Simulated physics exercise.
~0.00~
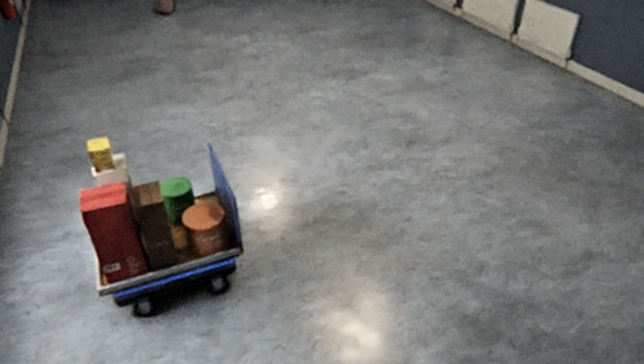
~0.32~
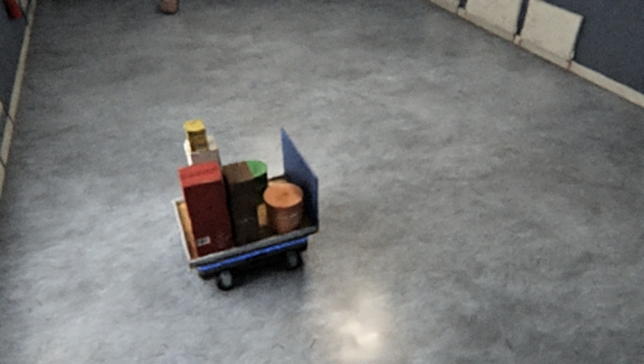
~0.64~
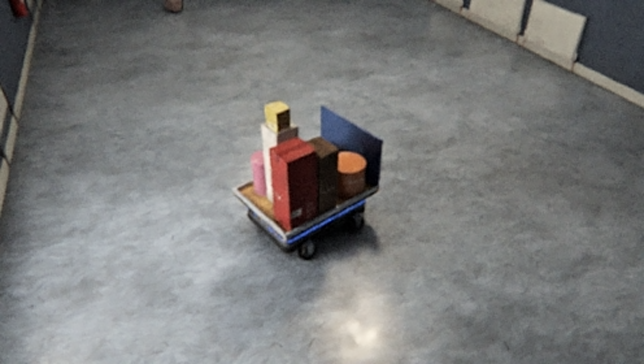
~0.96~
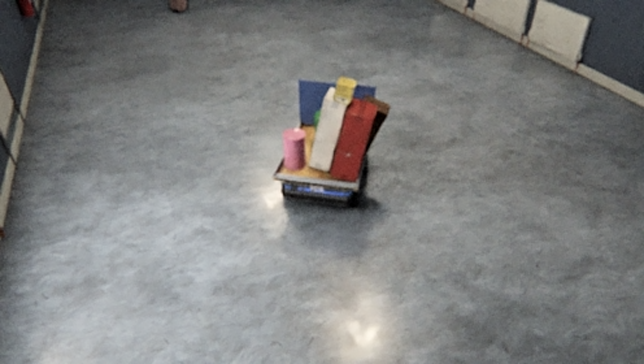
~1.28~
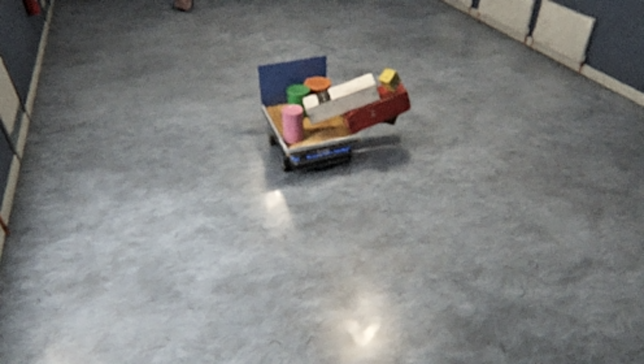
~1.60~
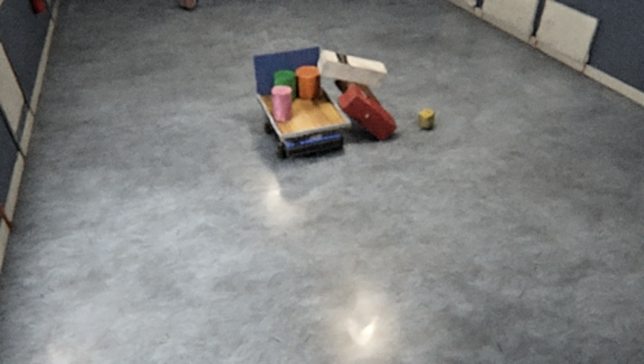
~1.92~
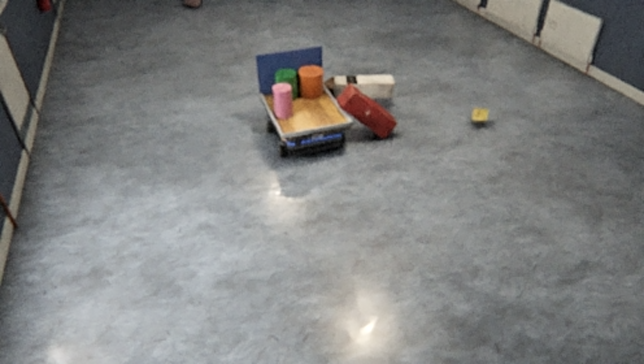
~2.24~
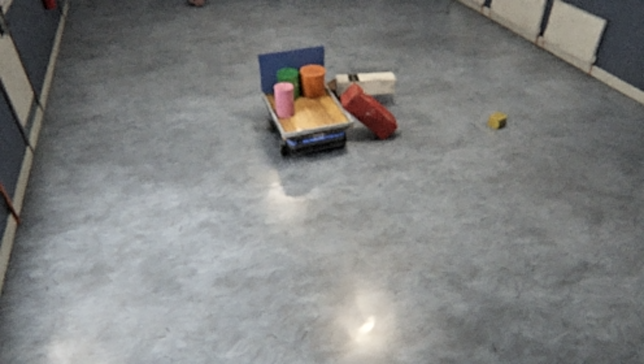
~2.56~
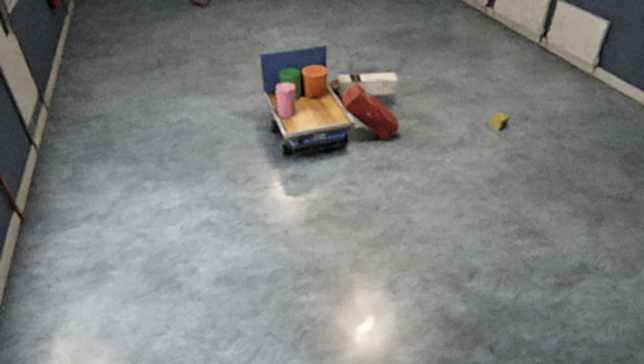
A small blue cart loaded with boxes and canisters rolled across a grey floor, curving away as its tall boxes tipped and spilled off the right side. It stopped with the pink, green and orange containers still aboard, while the red, white and yellow boxes lay on the floor.
